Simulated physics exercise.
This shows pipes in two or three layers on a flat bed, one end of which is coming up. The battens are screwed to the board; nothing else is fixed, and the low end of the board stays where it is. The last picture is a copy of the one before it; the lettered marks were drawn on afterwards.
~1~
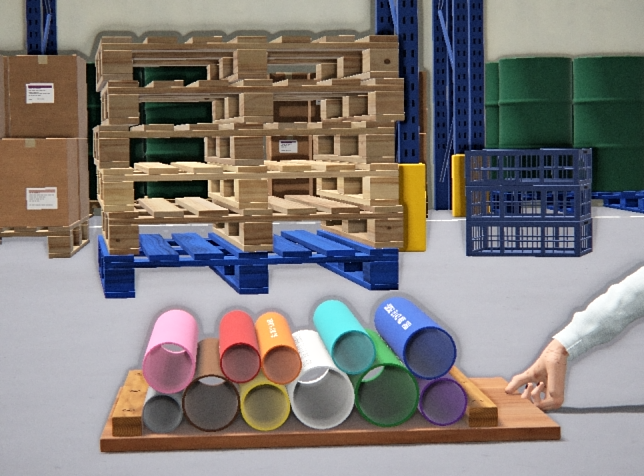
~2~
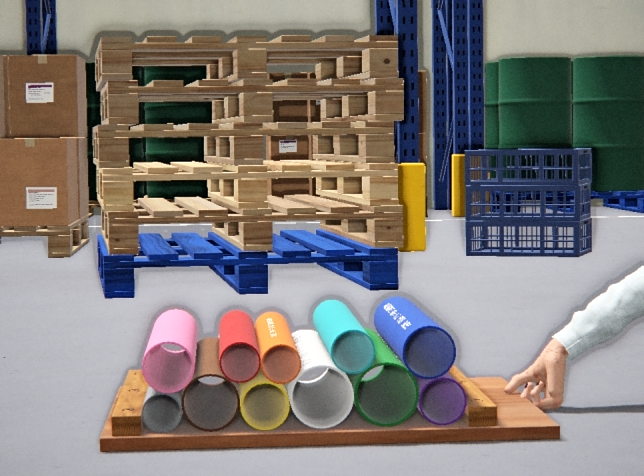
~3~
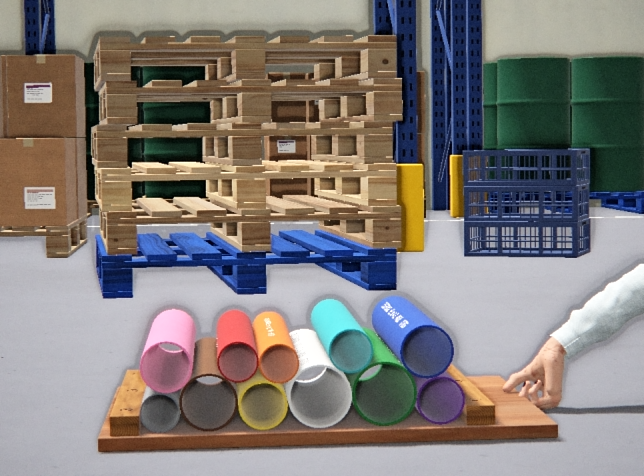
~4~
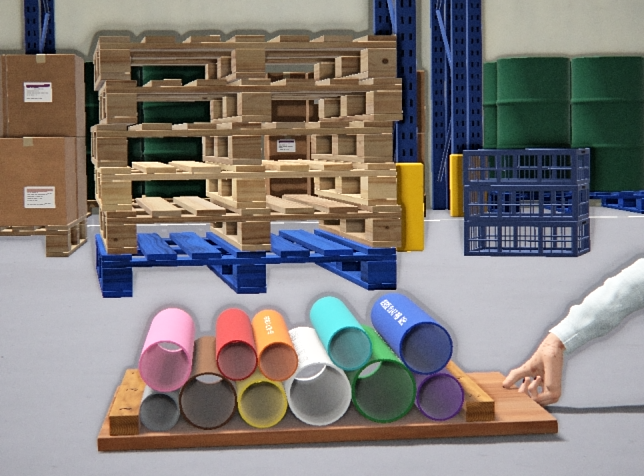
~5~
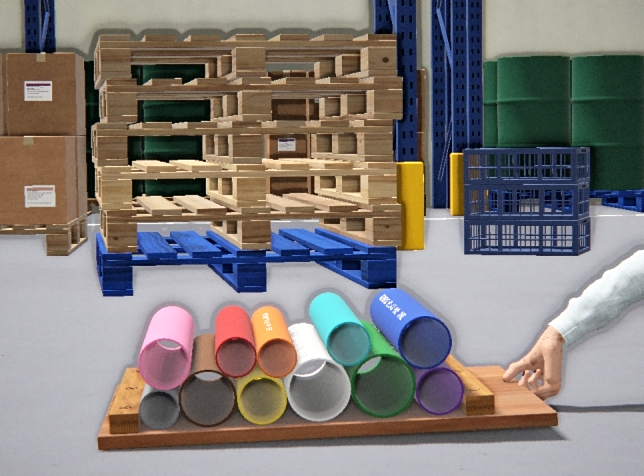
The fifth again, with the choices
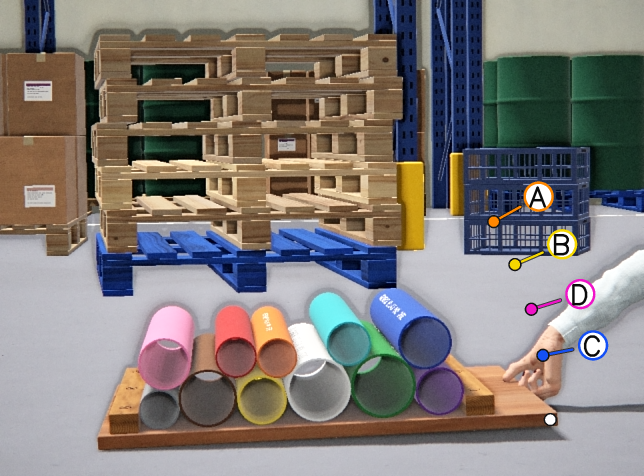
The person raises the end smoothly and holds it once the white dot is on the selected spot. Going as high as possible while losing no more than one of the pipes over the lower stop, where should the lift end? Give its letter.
A is the limit.
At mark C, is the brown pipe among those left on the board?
Yes.
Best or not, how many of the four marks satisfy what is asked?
Four of them.
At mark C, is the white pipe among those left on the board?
Yes.
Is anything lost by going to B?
Yes.
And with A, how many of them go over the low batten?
It comes to one.
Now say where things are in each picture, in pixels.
Yellow pipe (265, 406); white pipe (322, 397); green pipe (387, 395), in the first picture.
Green pipe (386, 394), in the second picture.
Board (319, 401); green pipe (385, 393); turquoise pipe (351, 350), in the third picture.
Board (319, 399); grey pipe (159, 412); brown pipe (208, 401), in the fourth picture.
Board (319, 395); grey pipe (159, 409); brown pipe (208, 398), in the fifth picture.
On the marked copy, A at (494, 222); B at (515, 264); C at (543, 355); D at (531, 309); the white dot at (550, 420).
Following A. Soon after the start, board at 17°.
Later, board at 28°.
In the end, board at 28°, one over the low batten (pink).
As for the rest, B one over the low batten (pink); C one over the low batten (pink); D one over the low batten (pink).
